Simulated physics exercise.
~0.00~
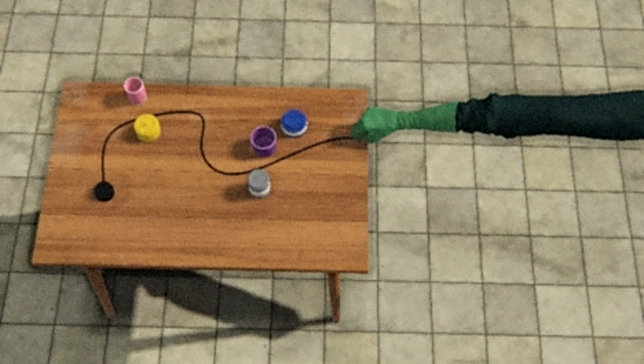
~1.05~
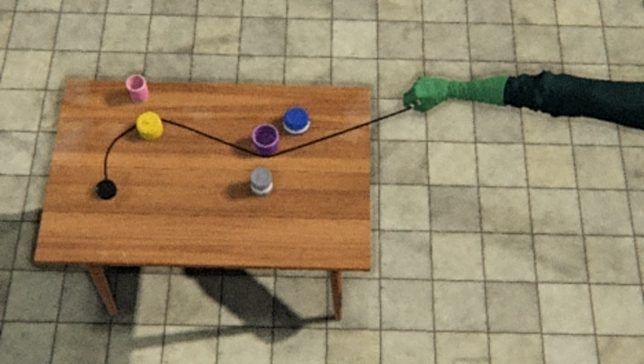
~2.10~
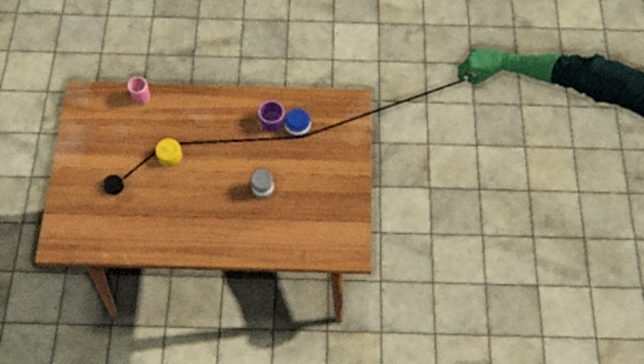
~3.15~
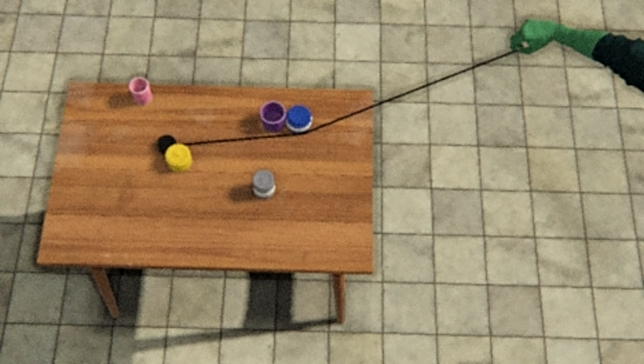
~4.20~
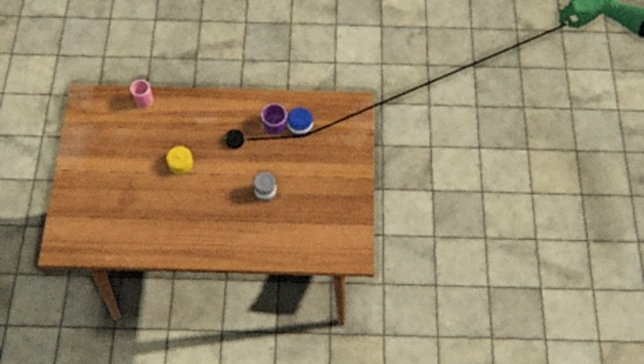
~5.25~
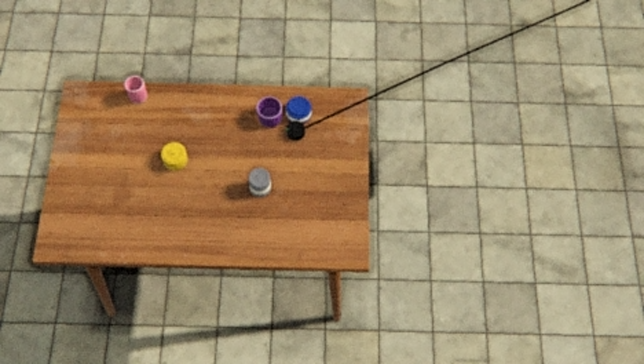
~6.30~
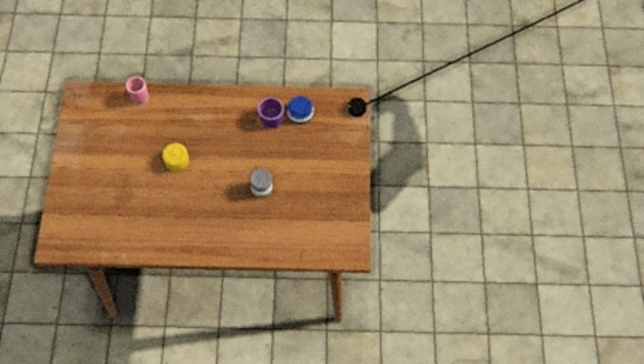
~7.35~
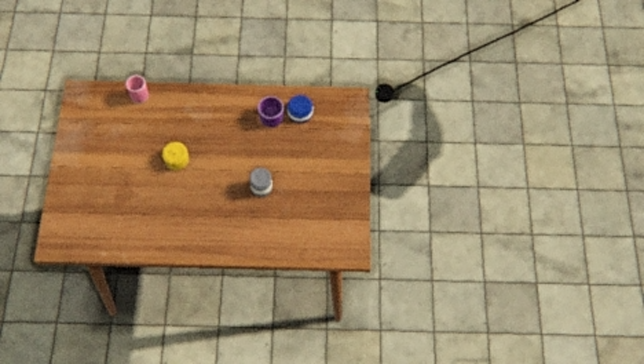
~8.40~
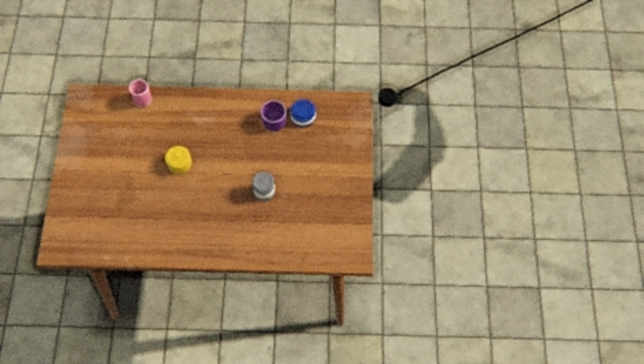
A green-gloved hand pulls a black lead right, shifting pots until its pad leaves the table.
